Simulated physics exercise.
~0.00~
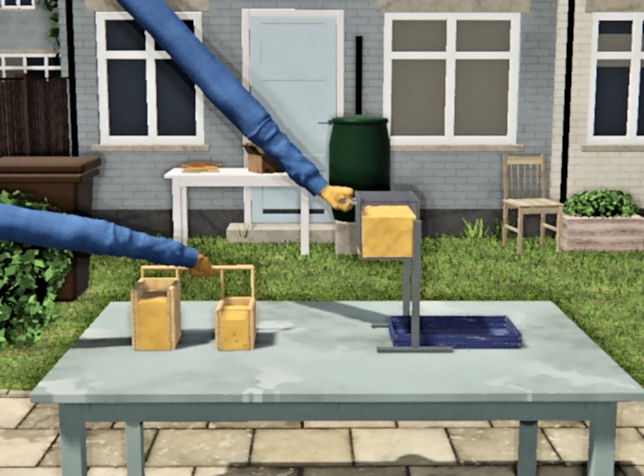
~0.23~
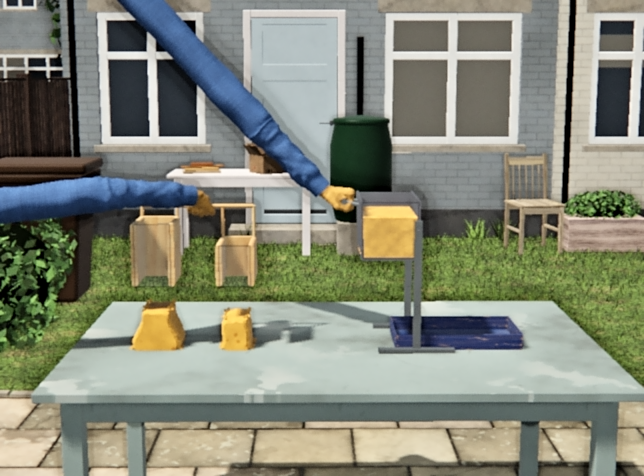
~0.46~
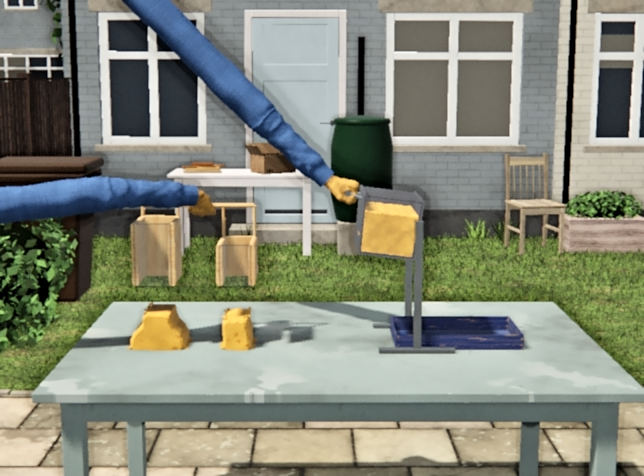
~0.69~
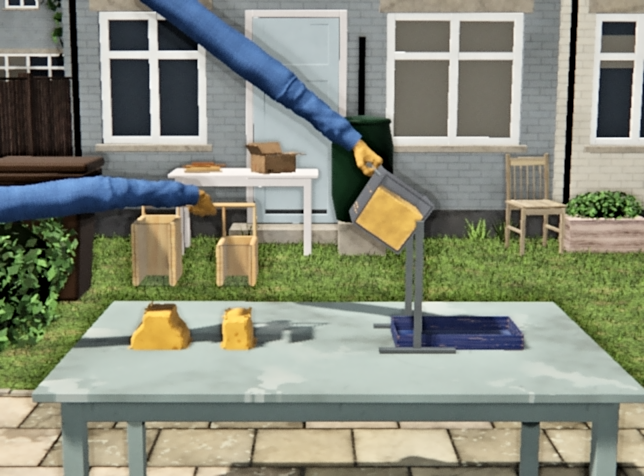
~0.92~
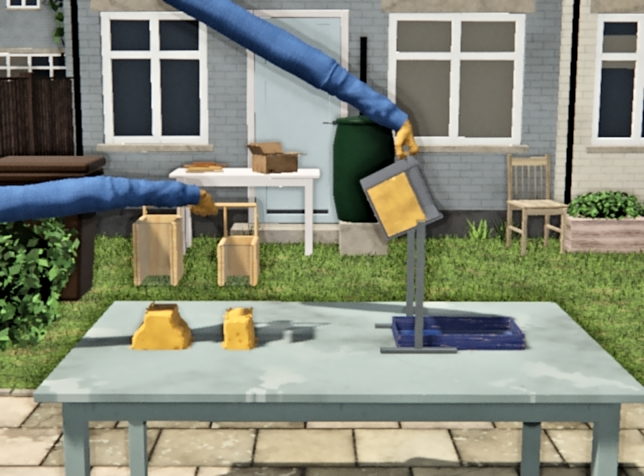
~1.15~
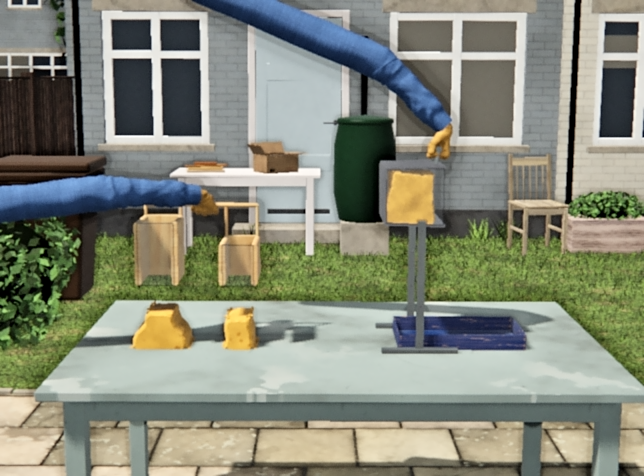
Blue-sleeved arms lifting wooden moulds off two yellow blocks, then turning a grey tub of yellow mash sideways on its stand.
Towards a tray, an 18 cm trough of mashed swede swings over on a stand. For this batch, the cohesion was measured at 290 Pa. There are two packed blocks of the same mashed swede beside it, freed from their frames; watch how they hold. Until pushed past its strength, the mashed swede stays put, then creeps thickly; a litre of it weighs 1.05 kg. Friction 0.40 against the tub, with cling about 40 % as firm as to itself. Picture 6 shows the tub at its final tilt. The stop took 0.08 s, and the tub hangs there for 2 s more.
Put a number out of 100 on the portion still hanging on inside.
Roughly 65 percent of it hangs on.
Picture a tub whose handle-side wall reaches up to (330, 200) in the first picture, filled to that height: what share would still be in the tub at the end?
Then about 35 %.
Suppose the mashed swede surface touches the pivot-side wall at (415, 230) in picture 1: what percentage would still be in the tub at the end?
It would come to roughly 100 percent.
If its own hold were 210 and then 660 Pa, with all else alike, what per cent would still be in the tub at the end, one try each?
First try roughly 55 per cent, second try roughly 100 per cent.
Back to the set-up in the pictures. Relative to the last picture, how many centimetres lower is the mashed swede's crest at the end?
7 cm.
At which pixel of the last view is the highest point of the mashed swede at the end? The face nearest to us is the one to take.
Peak location: Approx. (406, 197).
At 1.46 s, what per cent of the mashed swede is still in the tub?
Near 80 %.
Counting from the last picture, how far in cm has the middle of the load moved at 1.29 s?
It has moved around 3 centimetres.
After 1.29 s, the tub is at 90 degrees and holds 98 %.
After 1.46 s, the tub is at 90 degrees and holds 78 %.
After 1.63 s, the tub is at 90 degrees and holds 66 %.
After 1.80 s, the tub is at 90 degrees and holds 65 %.
After 3.15 s, the tub is at 90 degrees and holds 65 %.
